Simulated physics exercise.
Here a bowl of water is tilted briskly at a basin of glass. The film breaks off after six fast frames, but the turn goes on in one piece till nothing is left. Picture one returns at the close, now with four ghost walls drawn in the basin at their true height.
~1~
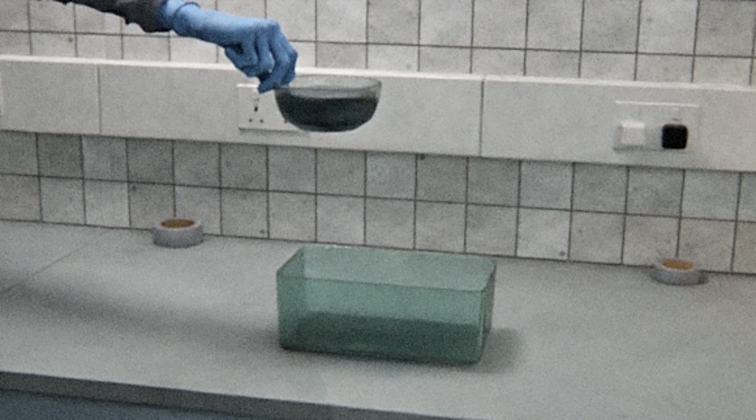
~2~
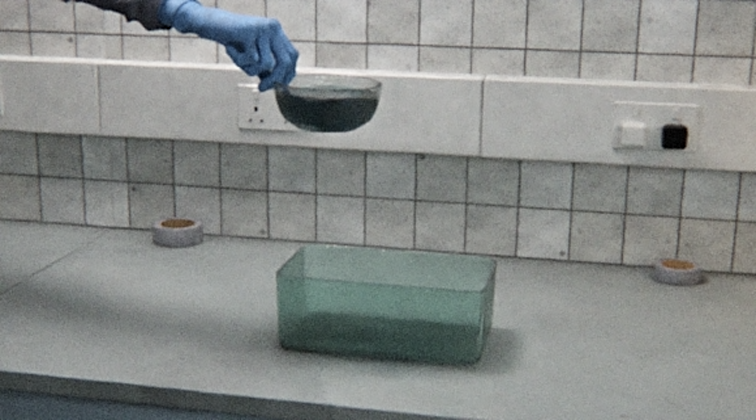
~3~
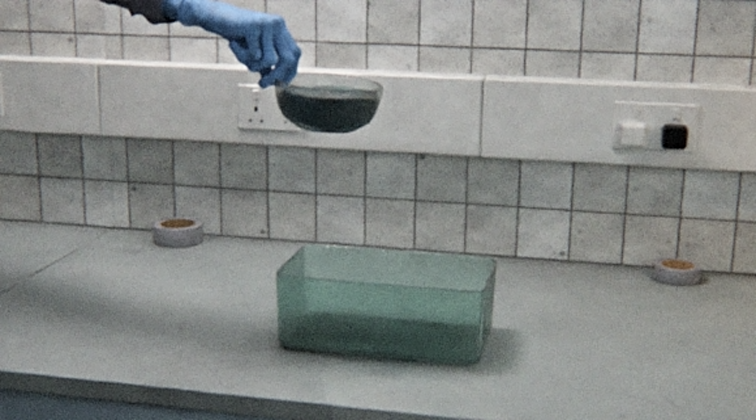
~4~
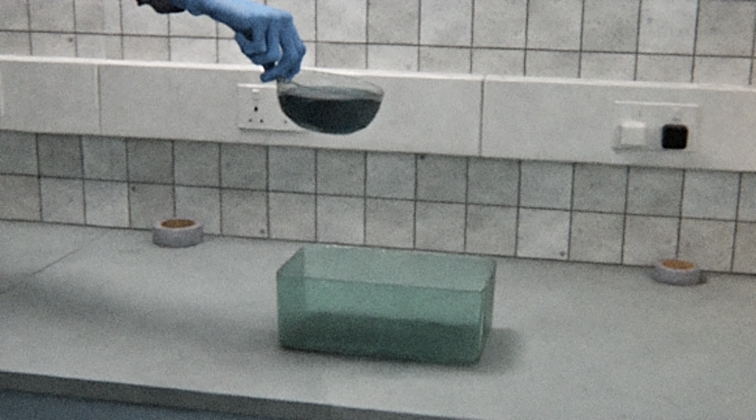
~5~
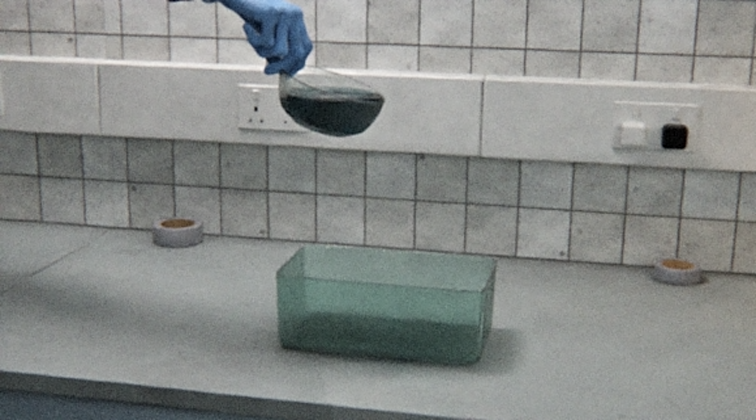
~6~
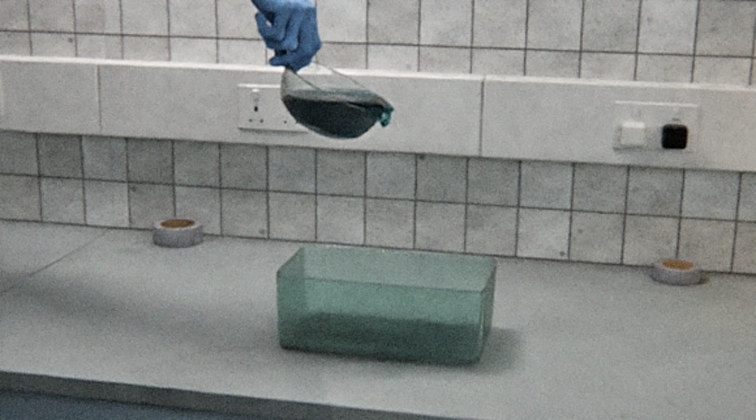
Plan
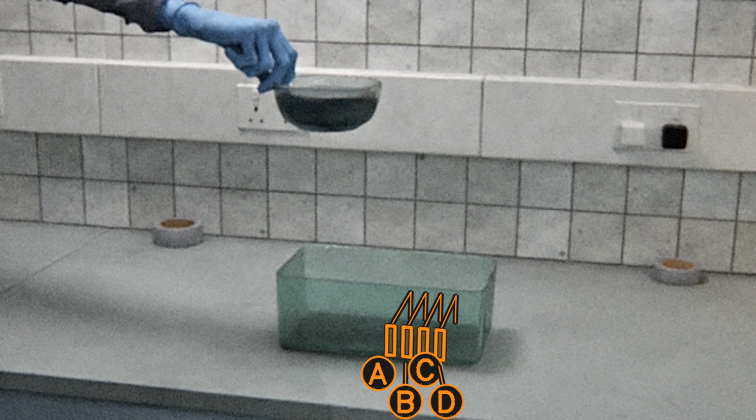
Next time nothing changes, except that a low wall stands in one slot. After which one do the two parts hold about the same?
C.
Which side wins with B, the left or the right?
The right one.
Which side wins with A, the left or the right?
The right side.
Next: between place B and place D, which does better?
That is place B.
In orange, A at (389, 361); B at (405, 362); C at (422, 364); D at (438, 365).
Choosing A, about 17 % ends left of the wall and 81 % right of it.
Choosing B, about 29 % ends left of the wall and 69 % right of it.
Choosing C, about 49 % ends left of the wall and 49 % right of it.
Choosing D, about 78 % ends left of the wall and 19 % right of it; 3 % is lost outside.
